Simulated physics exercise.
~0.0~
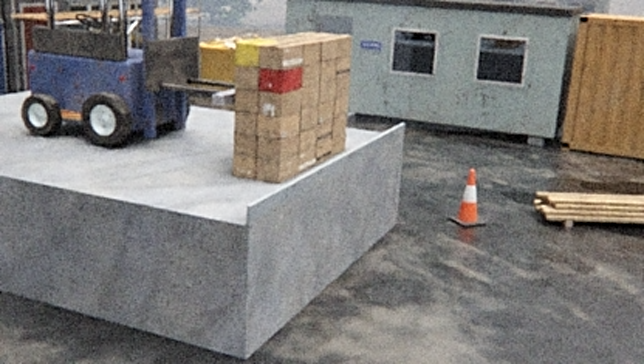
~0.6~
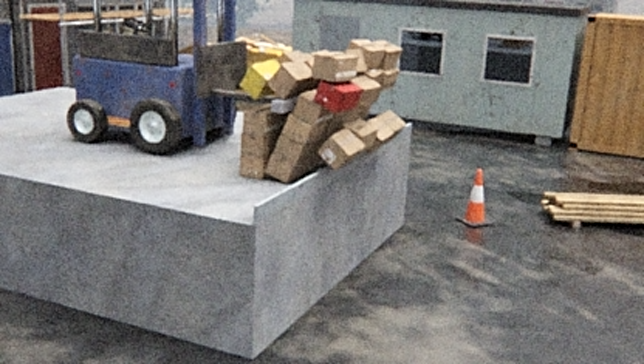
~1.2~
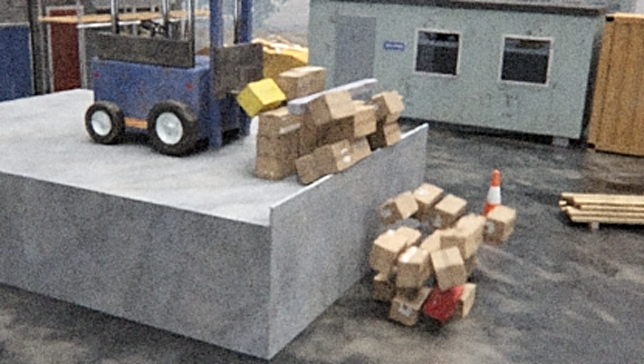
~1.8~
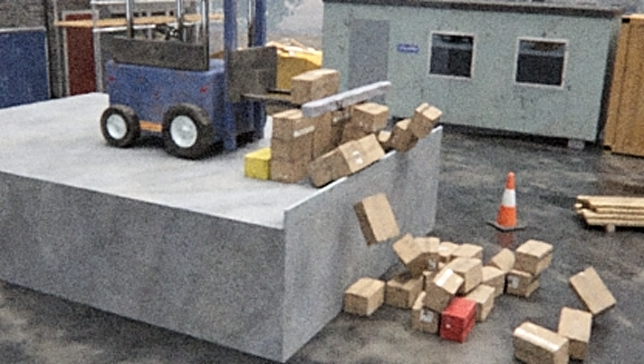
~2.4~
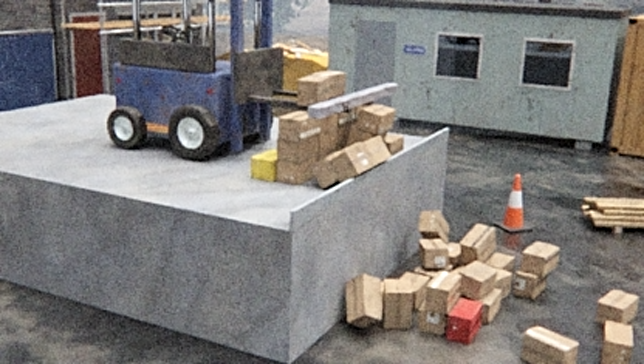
To begin with, a free-standing stack of taped cartons, one red and one yellow among them, stands near the open edge of a raised loading dock, with a blue lift truck behind it. The truck moves forward and its beam shoves the stack, so the upper cartons lean and topple toward the edge. Many spill over the low kick board, the red one included, and tumble to the ground near a traffic cone. The yellow carton drops onto the dock instead. Finally, about half the cartons lie scattered below, while the rest stay heaped on the dock against the board and beam.
